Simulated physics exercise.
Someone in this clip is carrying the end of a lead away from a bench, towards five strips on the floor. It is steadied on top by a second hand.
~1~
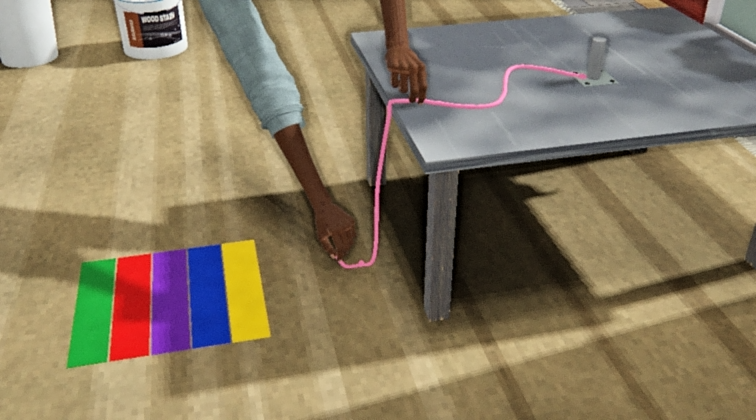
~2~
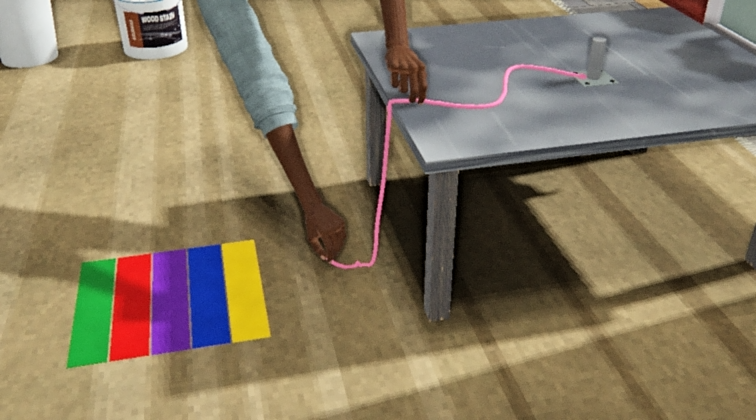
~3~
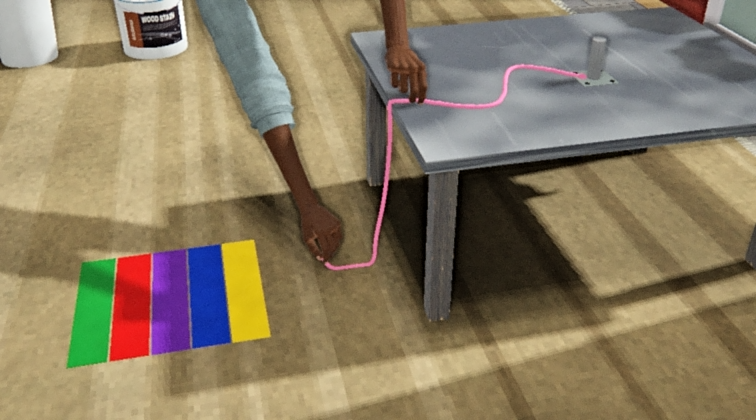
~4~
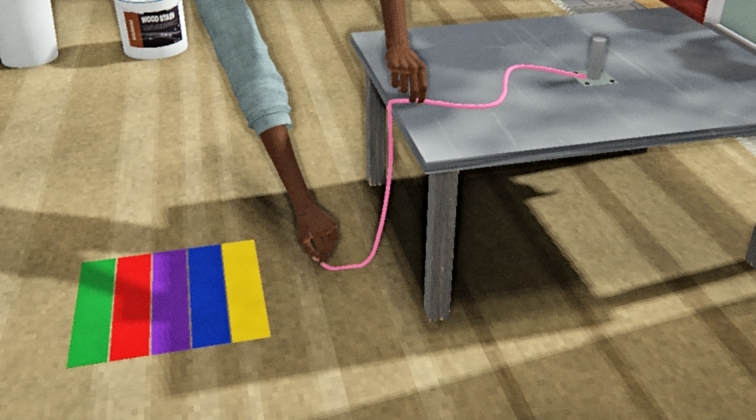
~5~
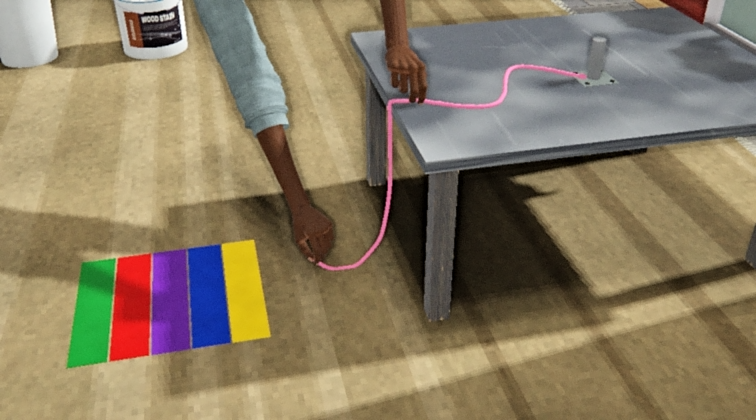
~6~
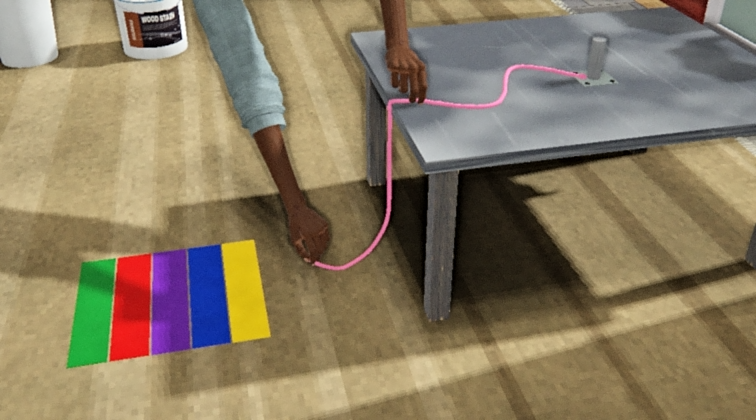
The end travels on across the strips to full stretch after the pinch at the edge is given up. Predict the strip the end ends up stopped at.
The end ends up at the red strip.
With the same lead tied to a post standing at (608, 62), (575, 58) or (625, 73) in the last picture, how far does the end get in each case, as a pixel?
Try by try, about (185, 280), (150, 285) and (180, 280).
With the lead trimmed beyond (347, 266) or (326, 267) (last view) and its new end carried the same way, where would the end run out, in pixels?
Going through both, you get (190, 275) and then (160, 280).
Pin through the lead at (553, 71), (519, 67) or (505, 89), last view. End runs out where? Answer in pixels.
(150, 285), (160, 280), (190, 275).
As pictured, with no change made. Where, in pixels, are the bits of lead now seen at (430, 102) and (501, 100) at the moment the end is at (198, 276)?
The first sits at about (382, 132) and the second at about (438, 98).
Soon after, end near (199, 276); over blue.
Then, end near (158, 282); over purple.
At full stretch, end near (135, 285); over red. The red one.
